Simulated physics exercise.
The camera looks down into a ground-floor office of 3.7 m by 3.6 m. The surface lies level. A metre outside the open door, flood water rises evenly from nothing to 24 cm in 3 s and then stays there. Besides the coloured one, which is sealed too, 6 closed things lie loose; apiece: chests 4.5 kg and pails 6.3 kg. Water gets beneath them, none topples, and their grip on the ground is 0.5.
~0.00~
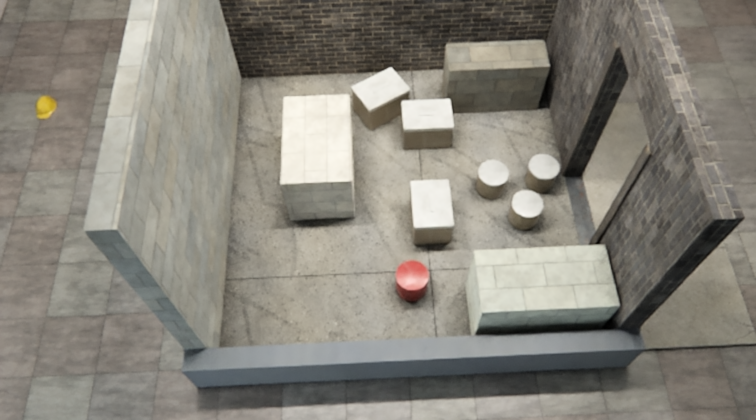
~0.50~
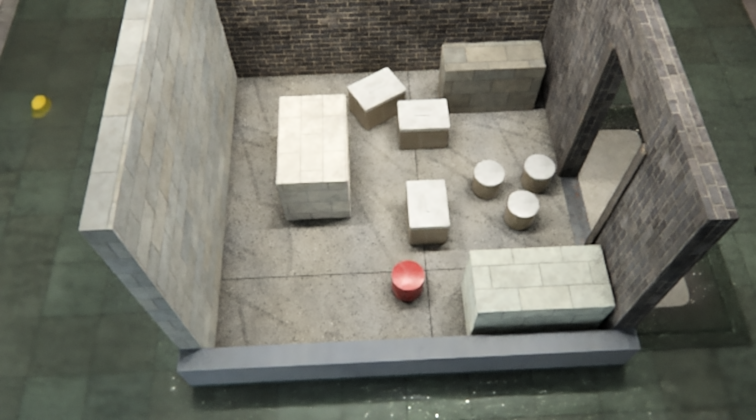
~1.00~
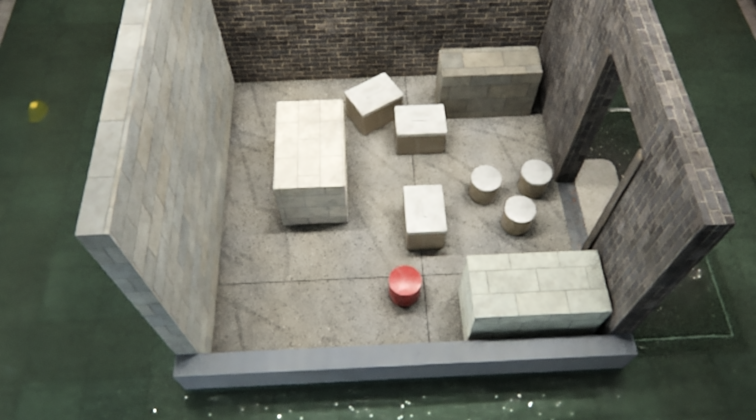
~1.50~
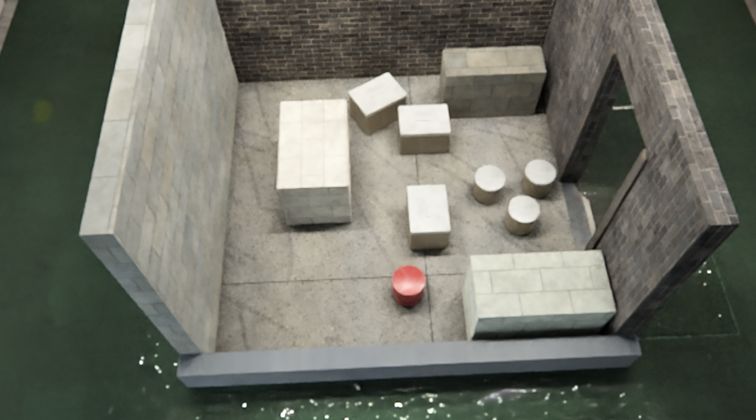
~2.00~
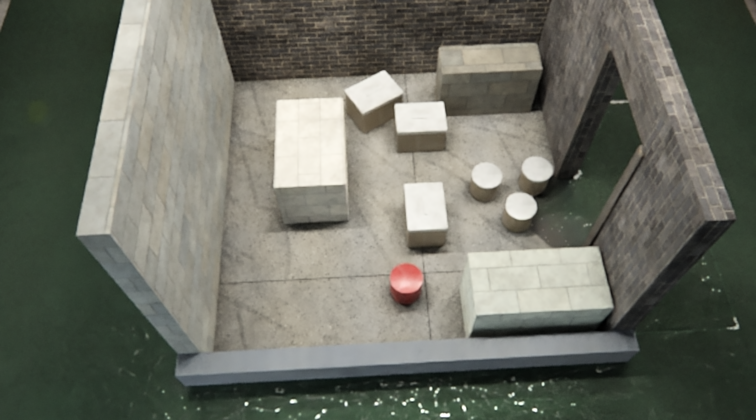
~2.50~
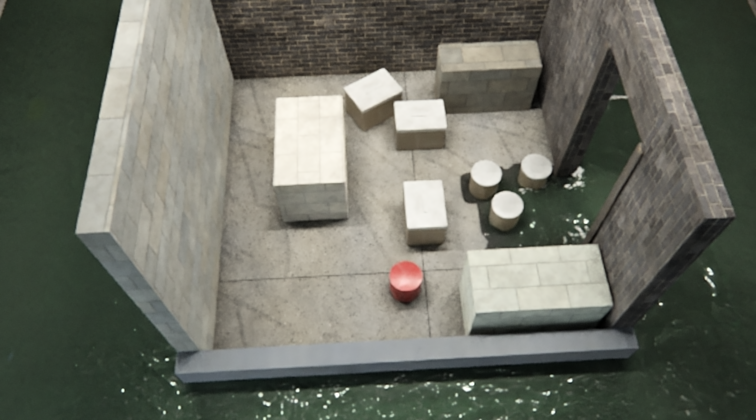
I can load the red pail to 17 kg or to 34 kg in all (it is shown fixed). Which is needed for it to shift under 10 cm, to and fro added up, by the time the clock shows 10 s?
Verdict: The smaller load will do.
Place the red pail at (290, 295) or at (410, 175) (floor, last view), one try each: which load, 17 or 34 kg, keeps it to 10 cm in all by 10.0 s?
In that order: Either load holds; the smaller is enough.
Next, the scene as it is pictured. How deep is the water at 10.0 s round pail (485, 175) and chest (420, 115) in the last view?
Roughly 15 and 8 cm.
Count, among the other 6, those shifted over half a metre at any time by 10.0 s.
6 of them.
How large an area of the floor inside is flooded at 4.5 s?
About 7.5 m2.
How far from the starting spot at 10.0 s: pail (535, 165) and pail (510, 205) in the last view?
In that order: 50 cm, 200 cm.
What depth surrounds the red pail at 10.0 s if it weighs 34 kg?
Roughly 12 cm.
After 3.5 s the red pail would be 0 cm from its start with 17 kg and 0 cm from its start with 34 kg; 4 cm of water round it then.
After 4.5 s the red pail would be 0 cm from its start with 17 kg and 0 cm from its start with 34 kg; 7 cm of water round it then.
After 7.0 s the red pail would be 0 cm from its start with 17 kg and 0 cm from its start with 34 kg; 6 cm of water round it then.
After 10.0 s the red pail would be 1 cm from its start with 17 kg and 0 cm from its start with 34 kg; 12 cm of water round it then.
